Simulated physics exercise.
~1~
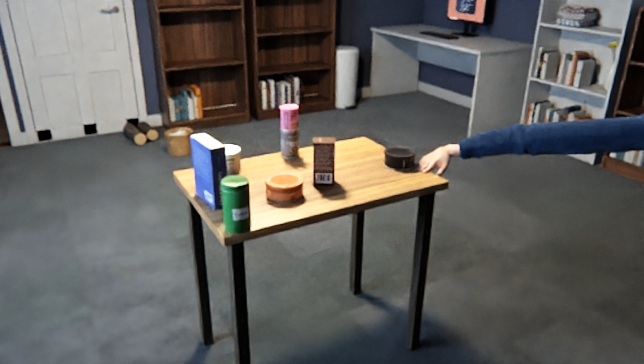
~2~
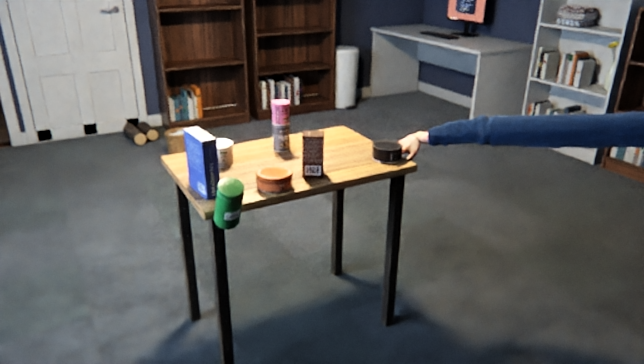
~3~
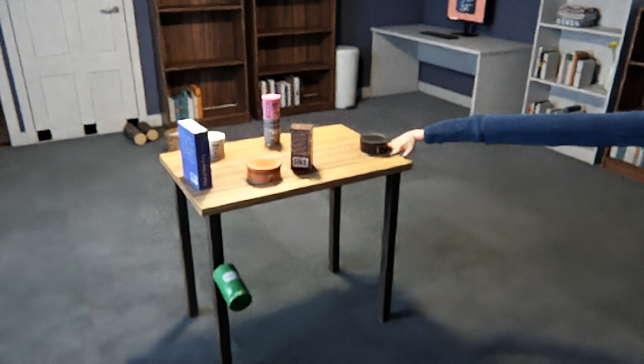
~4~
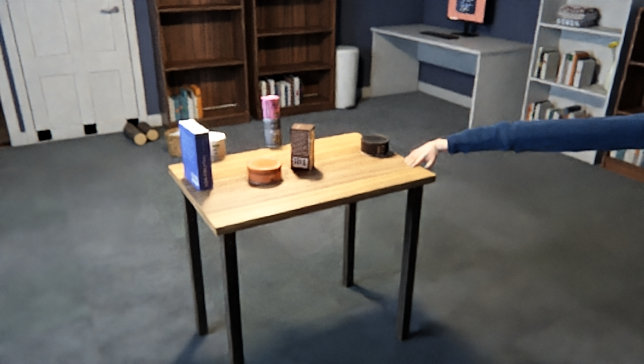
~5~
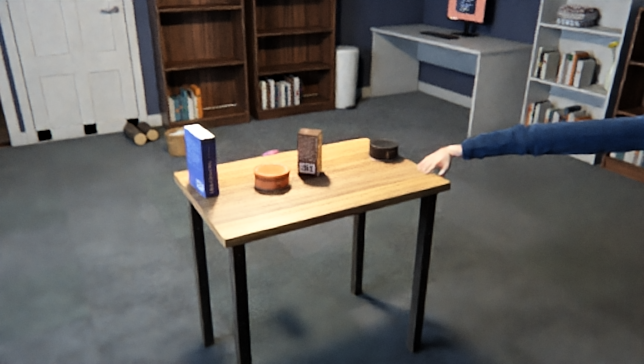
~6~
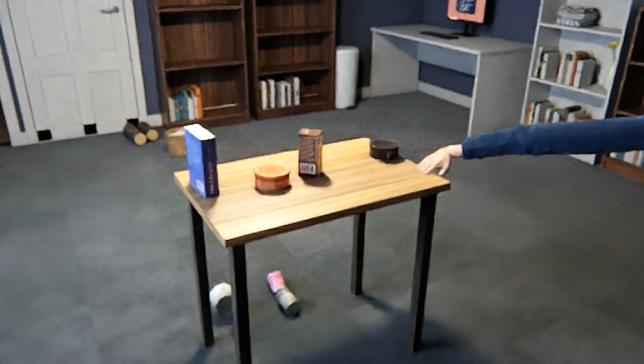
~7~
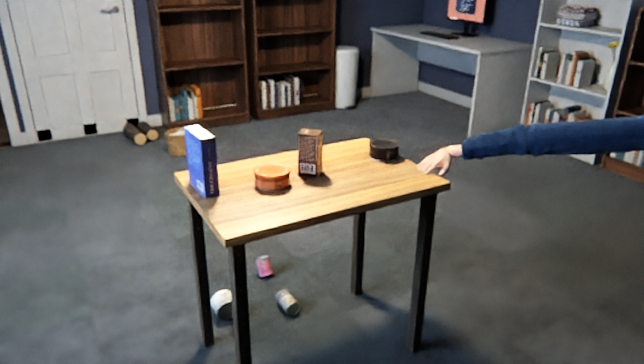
In a room with bookshelves, a hand jerks a cluttered wooden table left and back right, and a green container falls off the front, then a white tub and stacked pink and grey tins drop; the blue book, brown carton, and orange and black tubs stay on top.
